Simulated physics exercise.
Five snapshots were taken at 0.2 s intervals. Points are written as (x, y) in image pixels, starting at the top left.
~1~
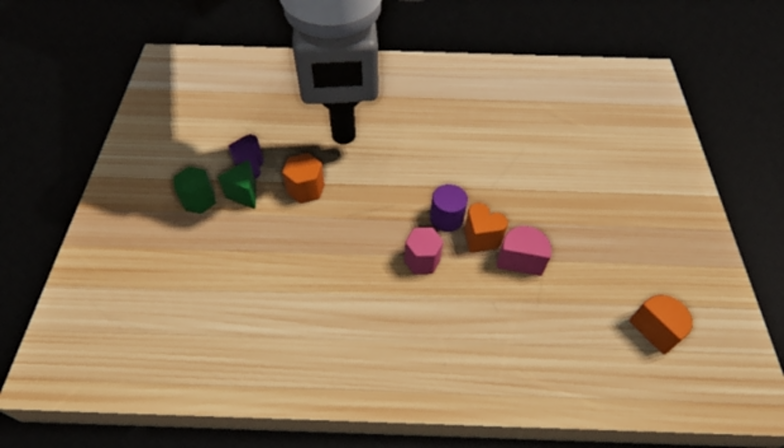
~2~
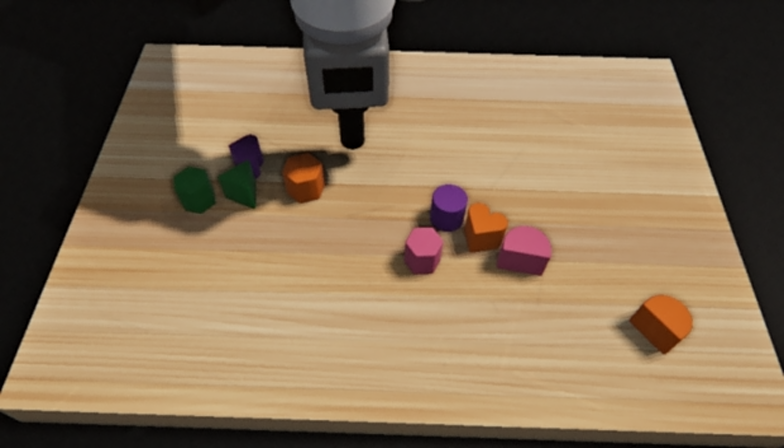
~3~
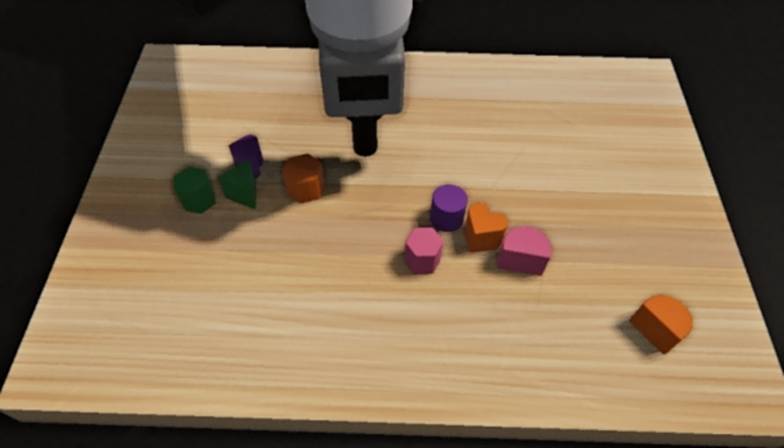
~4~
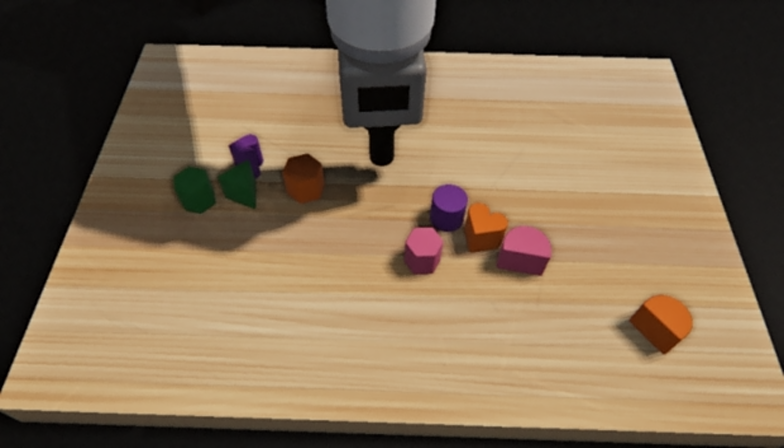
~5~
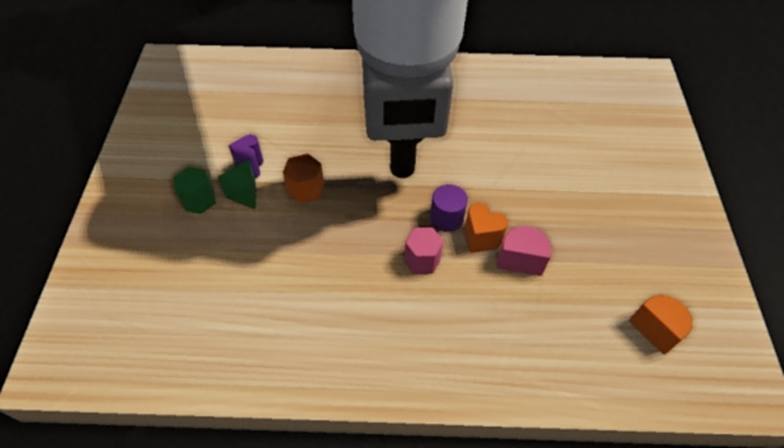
Robotic arm with a black tip moving right and slightly toward the viewer above a wooden board of motionless coloured blocks.
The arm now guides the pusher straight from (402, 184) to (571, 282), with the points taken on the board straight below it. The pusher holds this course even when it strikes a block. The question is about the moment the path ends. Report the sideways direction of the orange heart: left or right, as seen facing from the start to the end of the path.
It heads right.
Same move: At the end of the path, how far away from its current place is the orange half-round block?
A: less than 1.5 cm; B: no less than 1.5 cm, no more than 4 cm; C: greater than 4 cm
A (less than 1.5 cm)
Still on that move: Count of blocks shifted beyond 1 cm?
Number moved: 3+.
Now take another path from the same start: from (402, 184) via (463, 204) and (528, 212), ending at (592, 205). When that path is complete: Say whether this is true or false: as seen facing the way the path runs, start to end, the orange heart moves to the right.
Answer: True.
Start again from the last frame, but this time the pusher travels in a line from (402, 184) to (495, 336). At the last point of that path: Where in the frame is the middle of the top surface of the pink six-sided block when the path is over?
I'd place it at (430, 261), taking the centre of its top.
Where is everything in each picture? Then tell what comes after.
In the first frame, lower end of the pusher at (344, 136), tops of blocks, pink six-sided block at (424, 241), purple disc at (450, 197), orange heart at (486, 218), pink half-round block at (528, 241), orange half-round block at (672, 313).
In the second frame, pusher at (353, 141), blocks as before.
In the third frame, pusher at (365, 148), blocks as before.
In the fourth frame, pusher at (382, 157), blocks as before.
In the fifth frame, pusher at (402, 169), pink six-sided block at (424, 241), purple disc at (450, 197), orange heart at (486, 218), pink half-round block at (528, 241), orange half-round block at (672, 313).
On the path given first. One third of the way, pusher at (458, 201); purple disc at (480, 216); orange heart at (513, 237); pink half-round block at (552, 258).
Two thirds of the way, pusher at (516, 233); purple disc at (546, 245); orange heart at (568, 274), turned 85° clockwise; pink half-round block at (599, 299), turned 60° anticlockwise.
At the end, pusher at (579, 269); pink six-sided block not moved; purple disc at (606, 290); orange heart at (604, 324), turned 100° clockwise; pink half-round block at (640, 349), turned 90° anticlockwise; orange half-round block not moved.
